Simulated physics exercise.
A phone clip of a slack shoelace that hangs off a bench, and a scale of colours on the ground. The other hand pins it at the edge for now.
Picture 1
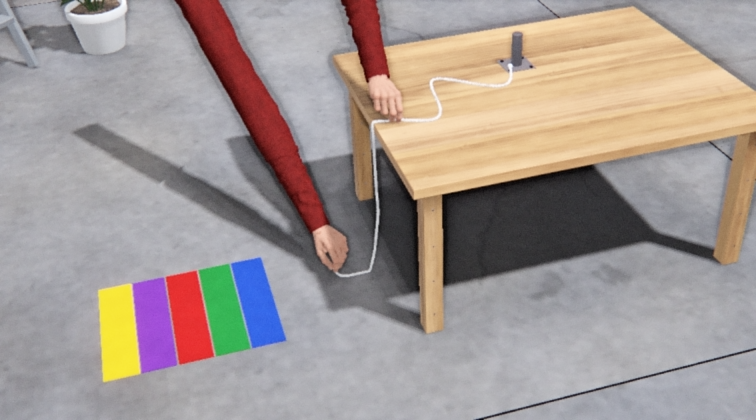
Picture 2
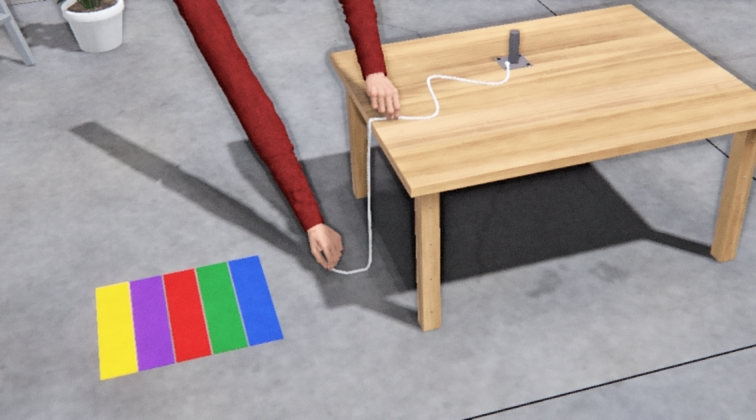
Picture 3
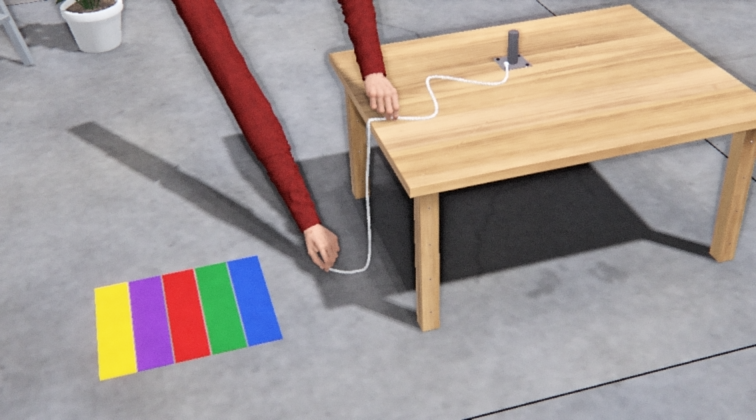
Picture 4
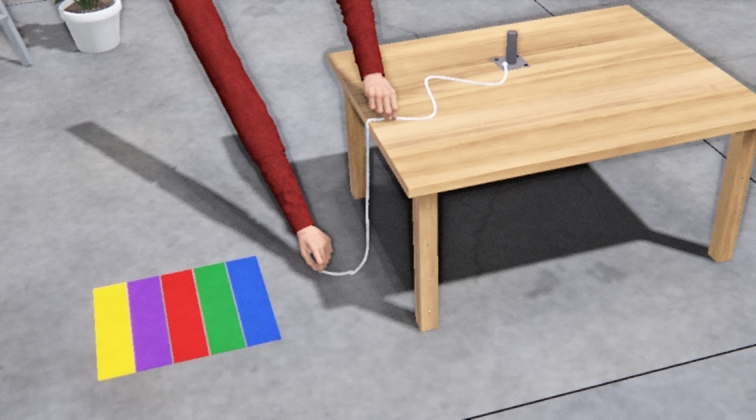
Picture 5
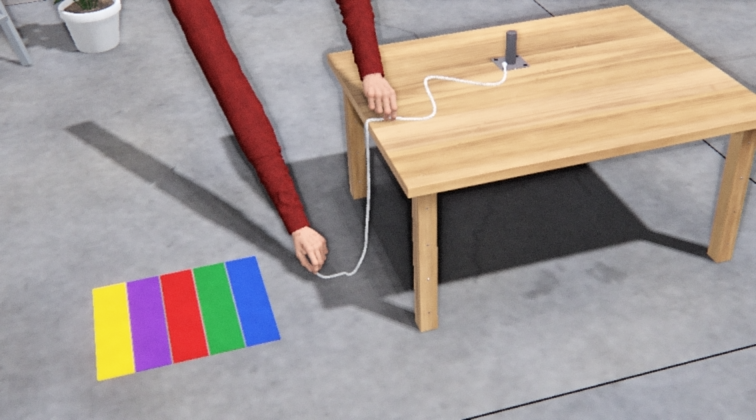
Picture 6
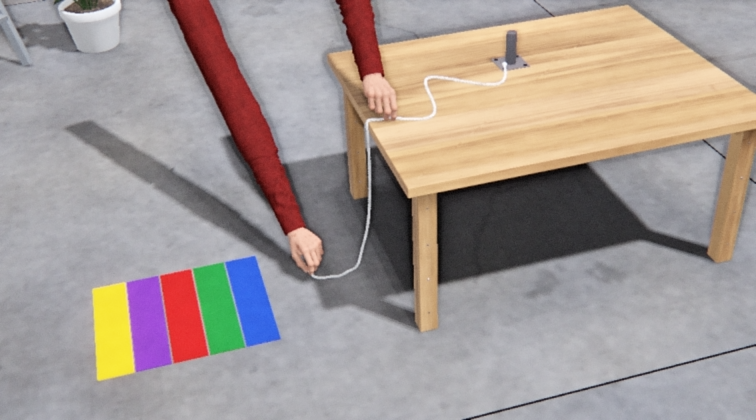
A hand holding the white shoelace's hanging end moves slightly left beside the wooden bench.
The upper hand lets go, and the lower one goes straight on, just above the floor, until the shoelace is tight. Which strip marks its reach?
The end stops over the yellow strip.
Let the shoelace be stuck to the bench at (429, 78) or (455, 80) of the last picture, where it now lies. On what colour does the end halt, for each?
Taking them in turn: Purple; purple.
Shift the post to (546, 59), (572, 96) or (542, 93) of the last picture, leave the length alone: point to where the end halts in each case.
About (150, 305), (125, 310) and (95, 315).
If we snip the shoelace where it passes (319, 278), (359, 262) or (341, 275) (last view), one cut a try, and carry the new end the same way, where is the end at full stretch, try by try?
Try by try, around (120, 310), (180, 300) and (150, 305).
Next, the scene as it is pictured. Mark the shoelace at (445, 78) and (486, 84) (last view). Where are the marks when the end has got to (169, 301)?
At (420, 91), then (456, 79).
A little later, end near (169, 301); over red.
Next, end near (126, 310); over yellow.
When it is tight, end near (101, 315); over yellow. It gets as far as the yellow strip.
